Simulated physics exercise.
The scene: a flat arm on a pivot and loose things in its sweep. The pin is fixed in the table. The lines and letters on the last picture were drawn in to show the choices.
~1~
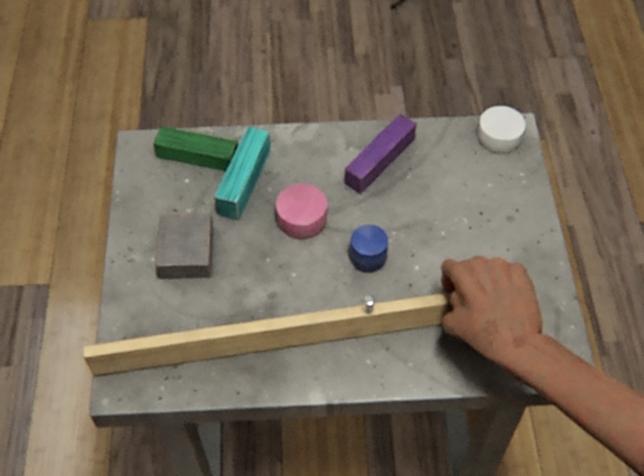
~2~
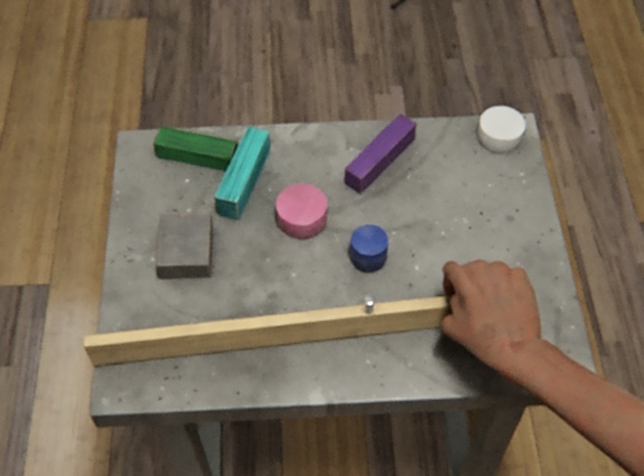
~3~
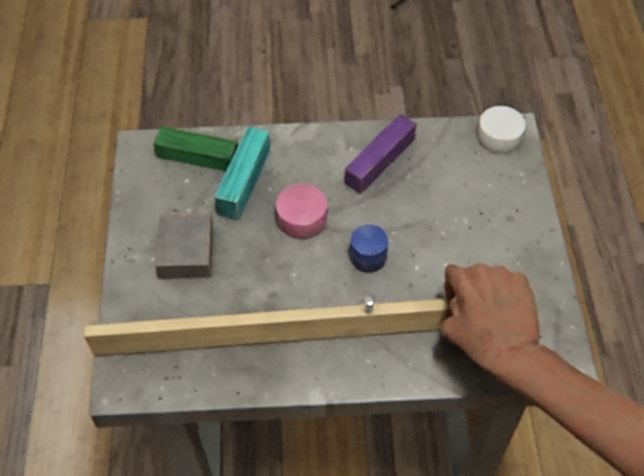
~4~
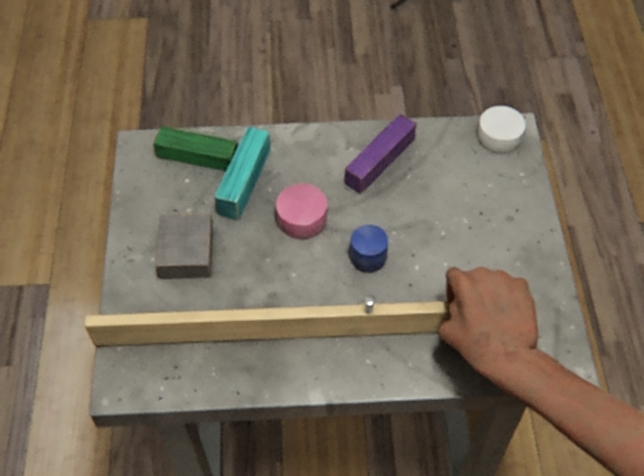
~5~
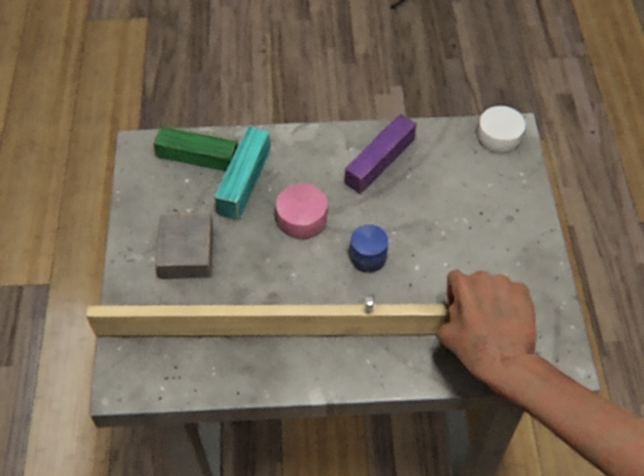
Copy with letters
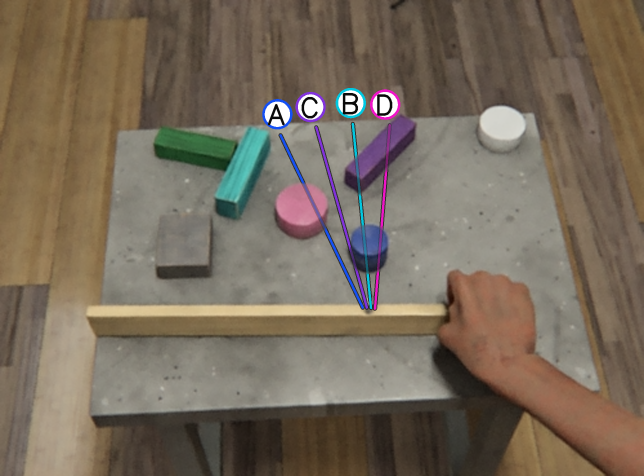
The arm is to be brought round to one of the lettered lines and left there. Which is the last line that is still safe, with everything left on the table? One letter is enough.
Stop at A.
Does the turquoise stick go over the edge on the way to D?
Yes.
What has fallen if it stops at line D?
The turquoise stick goes over.
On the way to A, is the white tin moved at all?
No.
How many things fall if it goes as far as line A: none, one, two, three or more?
In all, none.
On the marked copy, A at (319, 216); B at (361, 209); C at (340, 211); D at (383, 210).
Following A. Soon after the start, arm (240, 257); turquoise stick (249, 166); grey block (204, 223).
Later, arm (279, 217); turquoise stick (286, 130); green stick (198, 146).
In the end, arm (316, 200); turquoise stick (298, 119); green stick (201, 139); nothing has fallen.
As for the rest, B drops the turquoise stick; C drops the turquoise stick; D drops the turquoise stick.
